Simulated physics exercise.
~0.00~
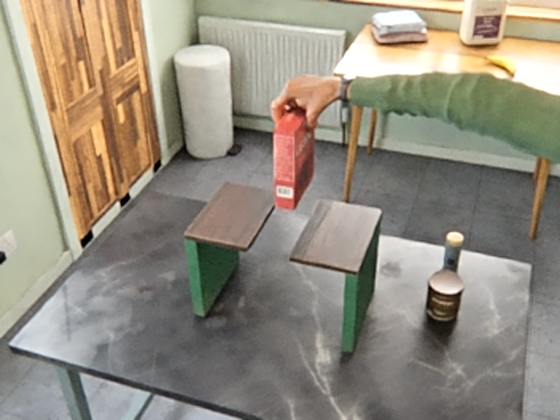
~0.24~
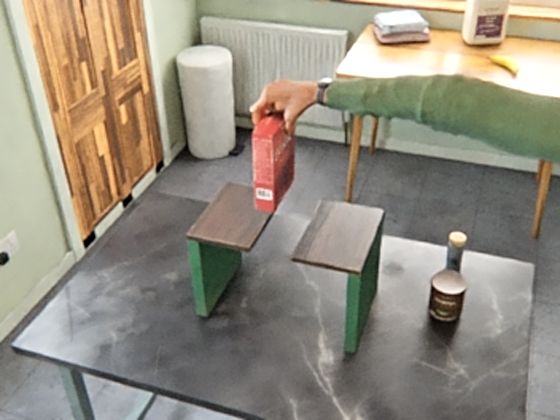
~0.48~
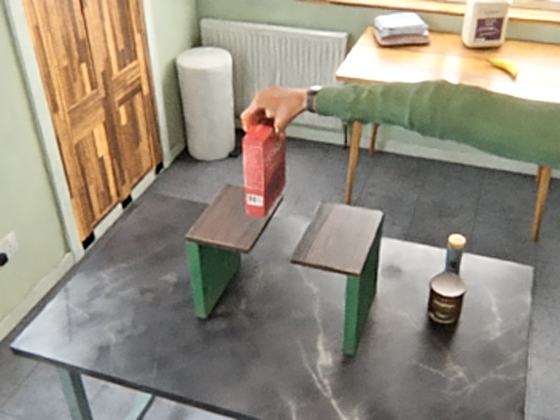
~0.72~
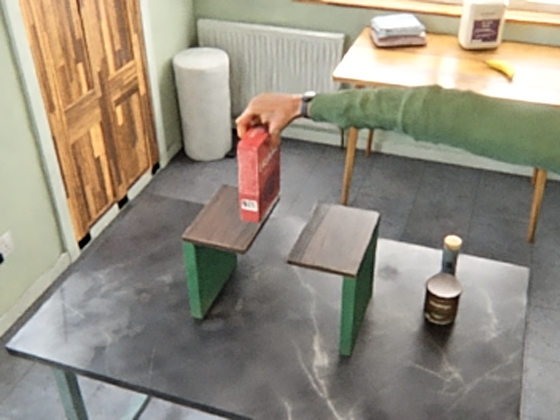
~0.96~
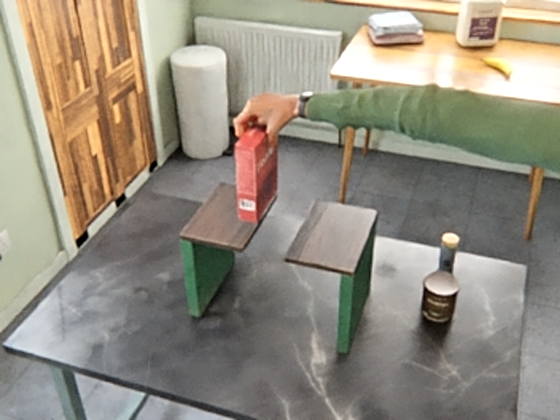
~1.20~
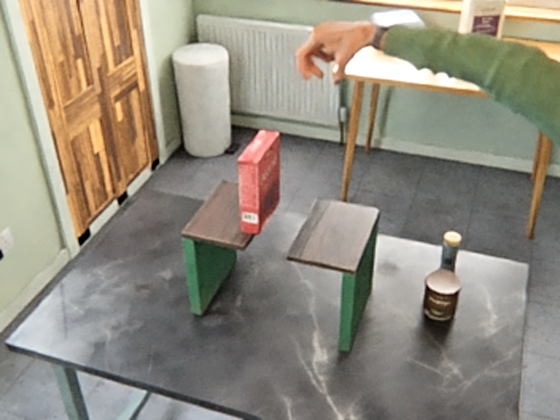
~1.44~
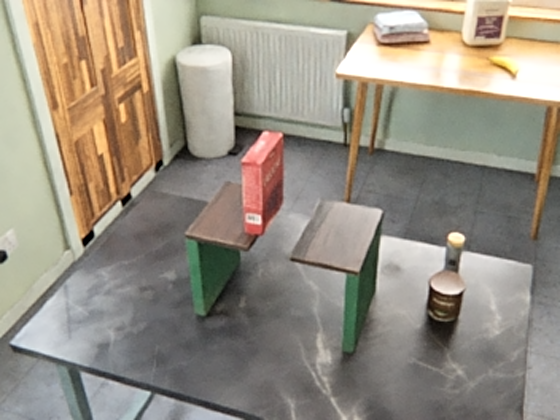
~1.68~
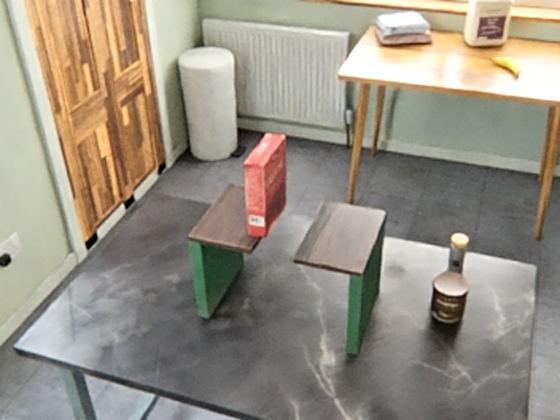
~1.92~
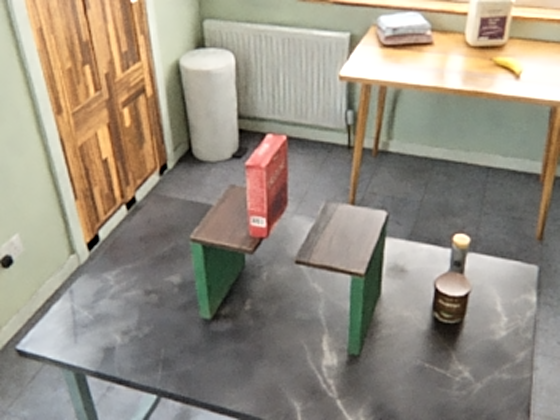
A red packet was carried left by a hand above a dark-topped stand with a gap, lowered upright at the left part's inner edge and released. The hand drew back, and the packet stayed resting there, still upright, beside the gap.
